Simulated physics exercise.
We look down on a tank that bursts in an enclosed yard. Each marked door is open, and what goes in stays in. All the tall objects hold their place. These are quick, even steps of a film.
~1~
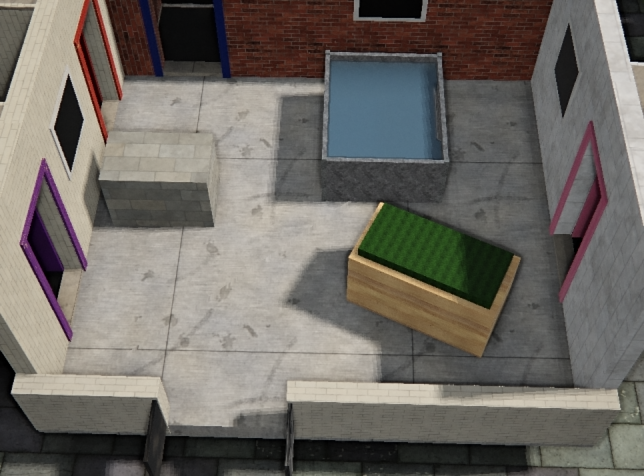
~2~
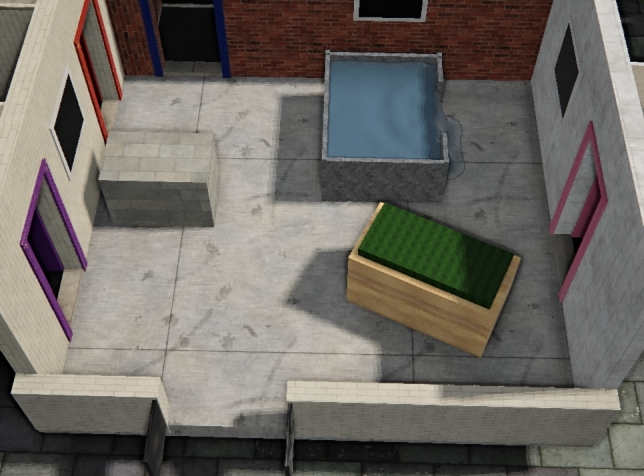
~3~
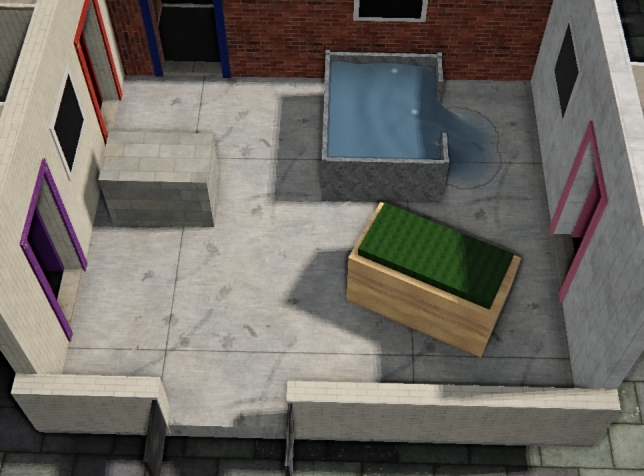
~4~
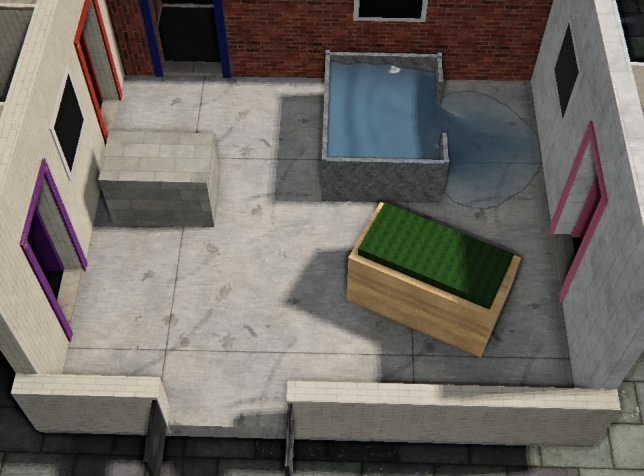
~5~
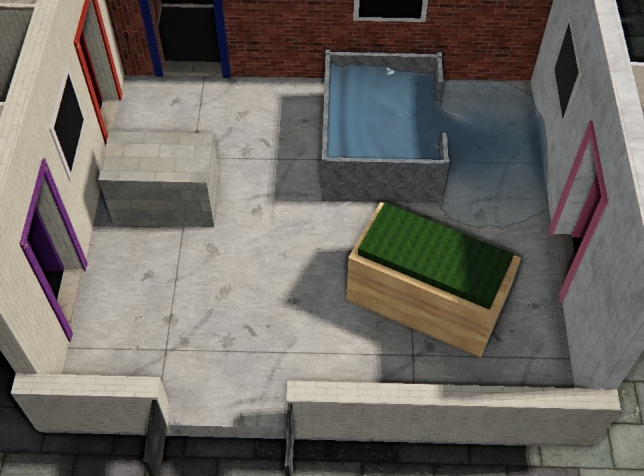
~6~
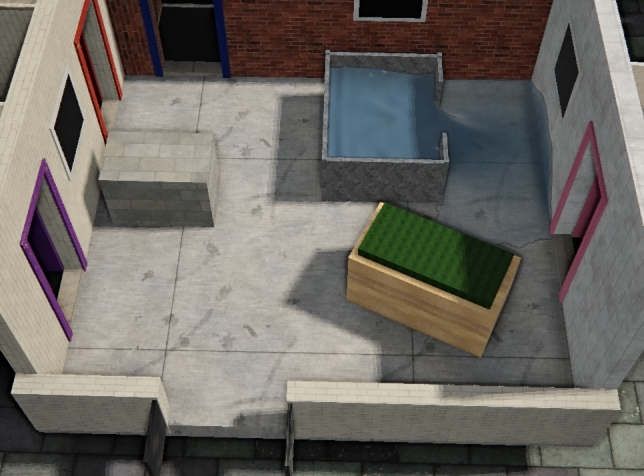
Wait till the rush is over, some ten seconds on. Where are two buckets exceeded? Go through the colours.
The red door takes more than that; the blue door stays under that; the pink door takes more than that; the purple door takes more than that.
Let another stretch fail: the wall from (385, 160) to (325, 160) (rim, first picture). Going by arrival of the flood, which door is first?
It is the pink-painted one.
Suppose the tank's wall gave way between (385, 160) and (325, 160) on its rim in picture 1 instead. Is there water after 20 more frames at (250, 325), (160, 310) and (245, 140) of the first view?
In turn: Wet, wet, not flooded.
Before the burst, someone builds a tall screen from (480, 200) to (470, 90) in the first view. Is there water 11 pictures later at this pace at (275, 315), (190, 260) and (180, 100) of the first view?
In that order: Free of water, no water, under water.
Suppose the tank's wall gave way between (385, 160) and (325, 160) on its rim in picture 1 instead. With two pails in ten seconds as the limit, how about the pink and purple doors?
In short: Pink door goes over, purple door goes over.
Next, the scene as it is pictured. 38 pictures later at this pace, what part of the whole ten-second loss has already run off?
I make it 40 per cent.
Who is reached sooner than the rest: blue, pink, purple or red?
That is the door marked pink.
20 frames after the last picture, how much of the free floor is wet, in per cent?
Some 55 per cent.
A moment on, water covers 15 % of the floor; the red door not reached, the blue door not reached, the pink door under two buckets in, the purple door not reached.
Next, water covers 25 % of the floor; the red door not reached, the blue door not reached, the pink door under two buckets in, the purple door not reached.
Then, water covers 55 % of the floor; the red door under two buckets in, the blue door wet at the sill, nothing in, the pink door over two buckets in, the purple door not reached.
Later, water covers 90 % of the floor; the red door over two buckets in, the blue door wet at the sill, nothing in, the pink door over two buckets in, the purple door wet at the sill, nothing in.
In the end, water covers 95 % of the floor; the red door far over two buckets in, the blue door wet at the sill, nothing in, the pink door over two buckets in, the purple door far over two buckets in.
